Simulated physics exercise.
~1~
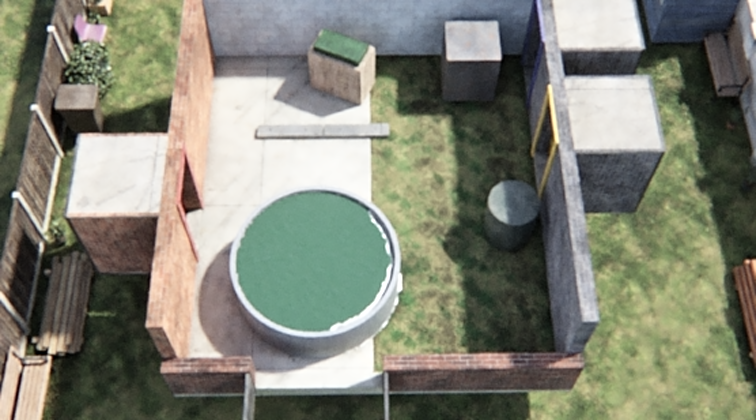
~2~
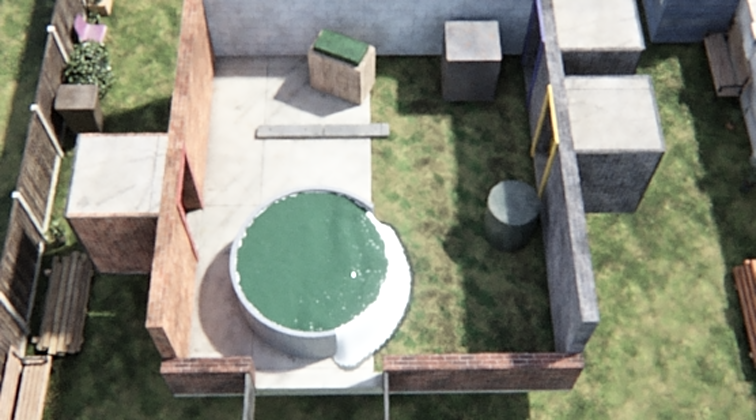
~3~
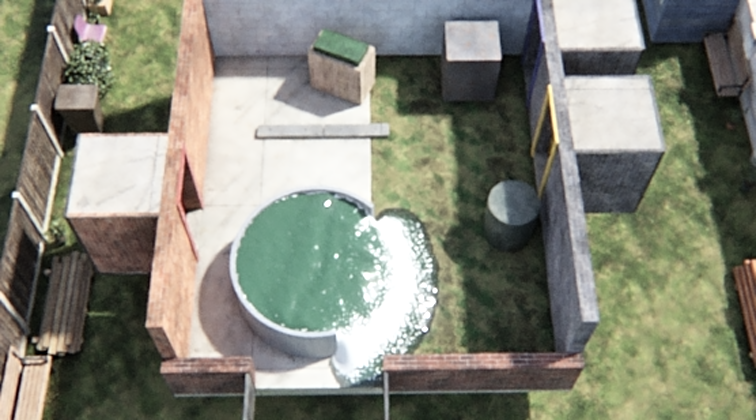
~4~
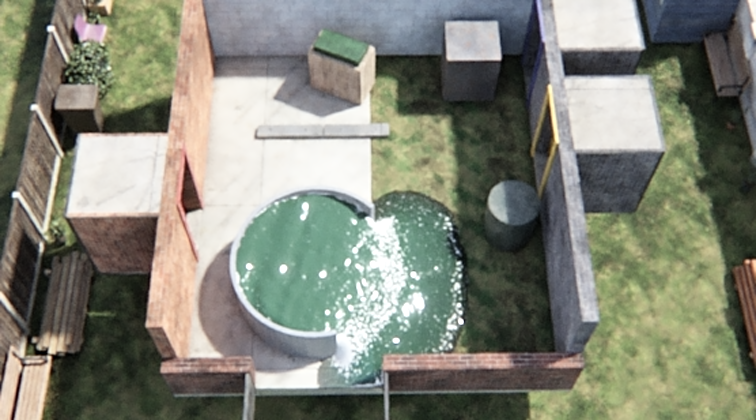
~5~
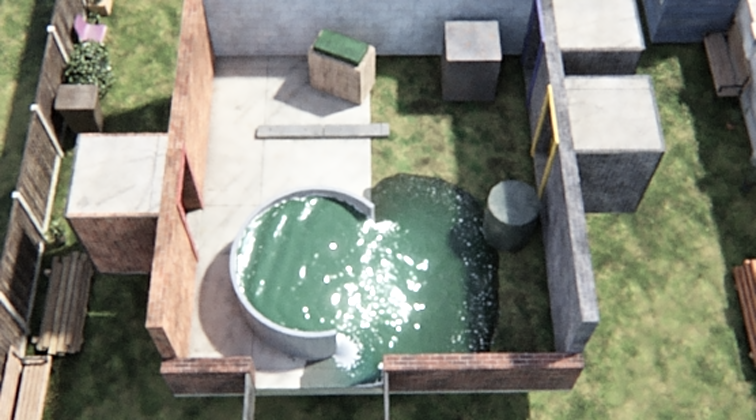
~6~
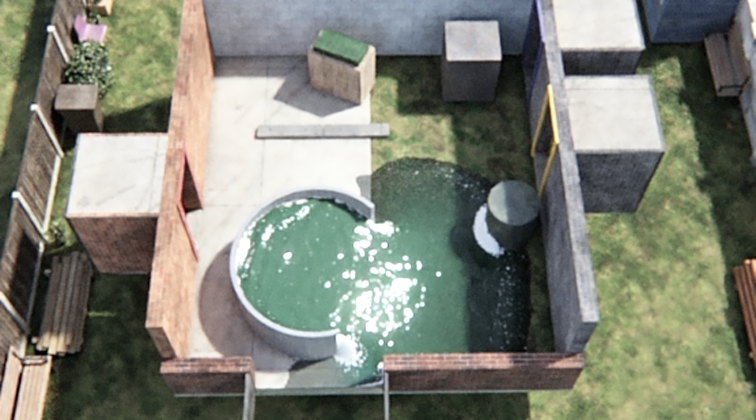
A round pool of green water in a walled garden broke open on its right side, and the water poured out, spreading across the grass until it reached around a gray barrel near the right wall.
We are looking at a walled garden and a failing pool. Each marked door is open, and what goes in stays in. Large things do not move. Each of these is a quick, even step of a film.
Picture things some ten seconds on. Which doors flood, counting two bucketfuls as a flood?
At the end, red door: Two pails at most, blue door: Over two pails, yellow door: Two pails at most.
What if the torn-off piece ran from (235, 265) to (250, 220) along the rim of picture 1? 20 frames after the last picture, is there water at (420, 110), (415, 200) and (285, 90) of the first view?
Bone-dry, bone-dry, submerged.
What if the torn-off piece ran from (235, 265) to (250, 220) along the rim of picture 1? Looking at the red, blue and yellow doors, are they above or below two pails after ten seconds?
Well, the red door gets past it, then the blue door stays beneath it, and the yellow door stays beneath it.
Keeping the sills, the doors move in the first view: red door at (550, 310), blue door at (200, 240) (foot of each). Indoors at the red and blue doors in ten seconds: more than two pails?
Result - red door crosses the line, blue door does not reach it.
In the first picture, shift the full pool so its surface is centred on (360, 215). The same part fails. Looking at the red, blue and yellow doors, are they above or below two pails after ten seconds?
The red door remains within limit, the blue door tops the threshold, and the yellow door tops the threshold.
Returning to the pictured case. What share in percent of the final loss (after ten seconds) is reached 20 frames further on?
Some 35 per cent.
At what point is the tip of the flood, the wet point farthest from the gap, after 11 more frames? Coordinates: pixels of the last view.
The front's farthest point is close to (520, 96).
A moment on, water covers 40 % of the floor; the red door not reached, the blue door not reached, the yellow door wet at the sill, nothing in.
Next, water covers 40 % of the floor; the red door not reached, the blue door not reached, the yellow door wet at the sill, nothing in.
Then, water covers 50 % of the floor; the red door not reached, the blue door wet at the sill, nothing in, the yellow door under two buckets in.
Later, water covers 80 % of the floor; the red door not reached, the blue door over two buckets in, the yellow door under two buckets in.
In the end, water covers 95 % of the floor; the red door under two buckets in, the blue door far over two buckets in, the yellow door under two buckets in.
